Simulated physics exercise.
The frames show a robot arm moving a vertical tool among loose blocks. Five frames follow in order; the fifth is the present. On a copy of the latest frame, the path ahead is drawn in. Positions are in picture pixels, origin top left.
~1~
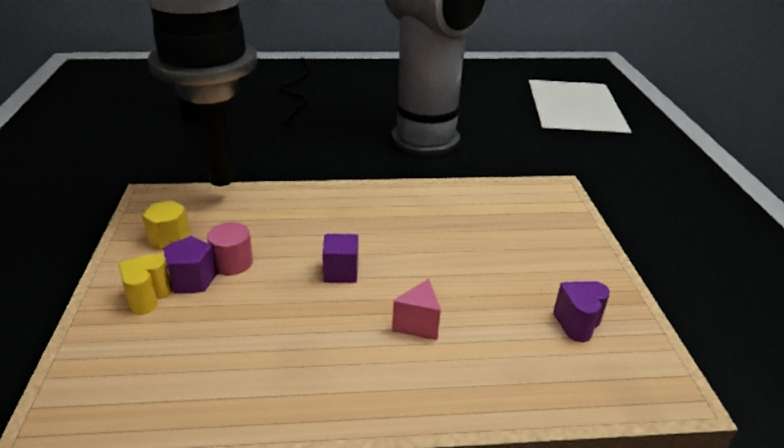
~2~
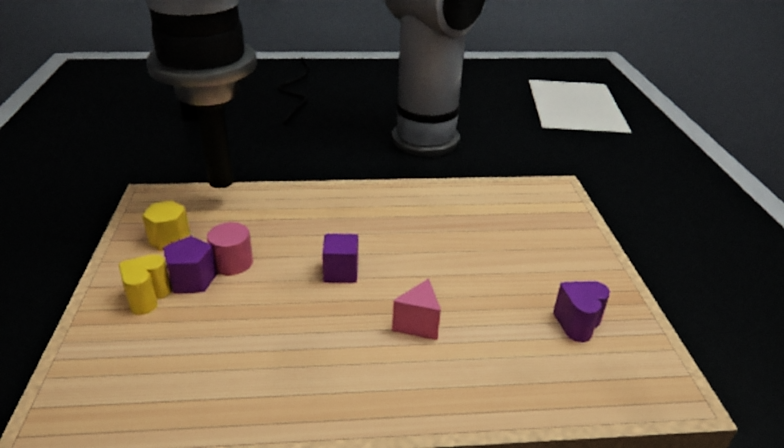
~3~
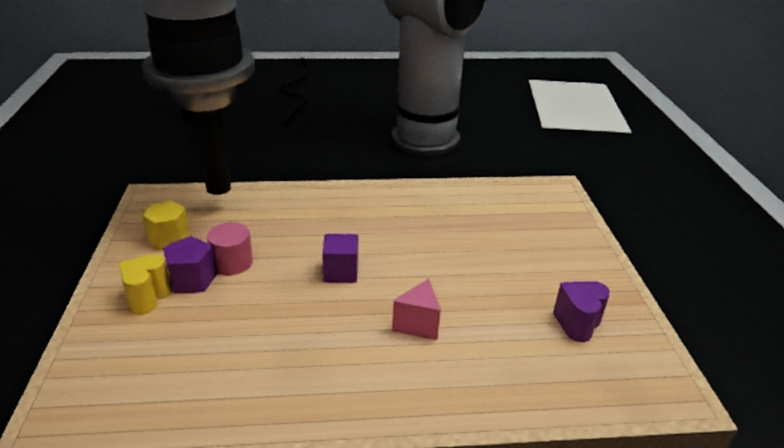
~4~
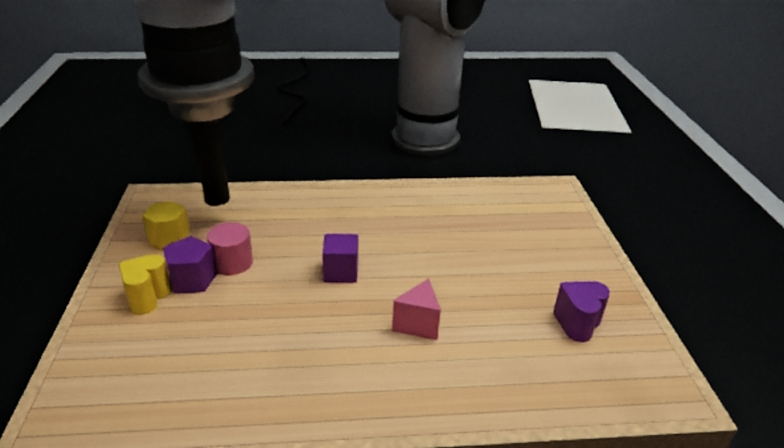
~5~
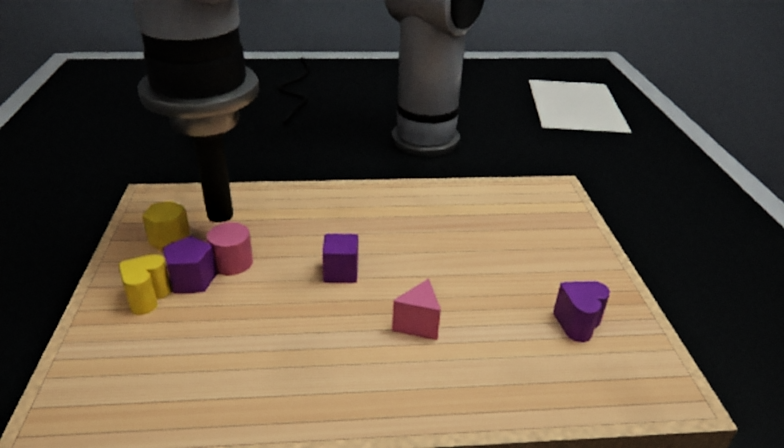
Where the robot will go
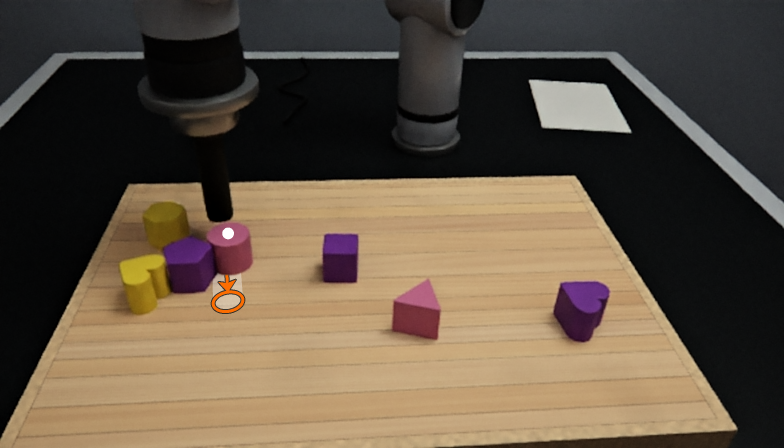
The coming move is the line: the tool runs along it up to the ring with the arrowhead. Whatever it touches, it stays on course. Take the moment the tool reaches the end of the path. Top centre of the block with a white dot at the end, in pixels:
Close to (259, 277).
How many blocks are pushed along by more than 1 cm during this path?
Total moved: Two.
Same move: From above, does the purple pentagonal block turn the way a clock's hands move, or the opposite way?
From above, it turns clockwise.
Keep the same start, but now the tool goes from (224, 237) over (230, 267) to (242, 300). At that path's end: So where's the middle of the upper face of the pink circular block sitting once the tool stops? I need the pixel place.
It is at (266, 284).
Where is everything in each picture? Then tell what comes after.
In the first frame, tool's lower end at (222, 181); yellow heart at (140, 267); yellow hexagon at (164, 211); purple pentagonal block at (186, 250); pink circular block at (228, 233).
In the second frame, tool at (221, 183); blocks still.
In the third frame, tool at (219, 189); blocks still.
In the fourth frame, tool at (217, 200); blocks still.
In the fifth frame, tool at (220, 216); yellow heart at (140, 267); yellow hexagon at (164, 211); purple pentagonal block at (186, 250); pink circular block at (228, 233).
Drawn move, straight from (224, 237) to (228, 302); the dot is on the pink circular block.
On the path given first. One third of the way, tool at (222, 235); pink circular block at (235, 245).
Two thirds of the way, tool at (223, 256); yellow heart at (136, 267); purple pentagonal block at (185, 256), turned 30° clockwise; pink circular block at (247, 263).
At the end, tool at (224, 279); yellow heart at (136, 267); yellow hexagon still; purple pentagonal block at (186, 259), turned 50° clockwise; pink circular block at (259, 277).
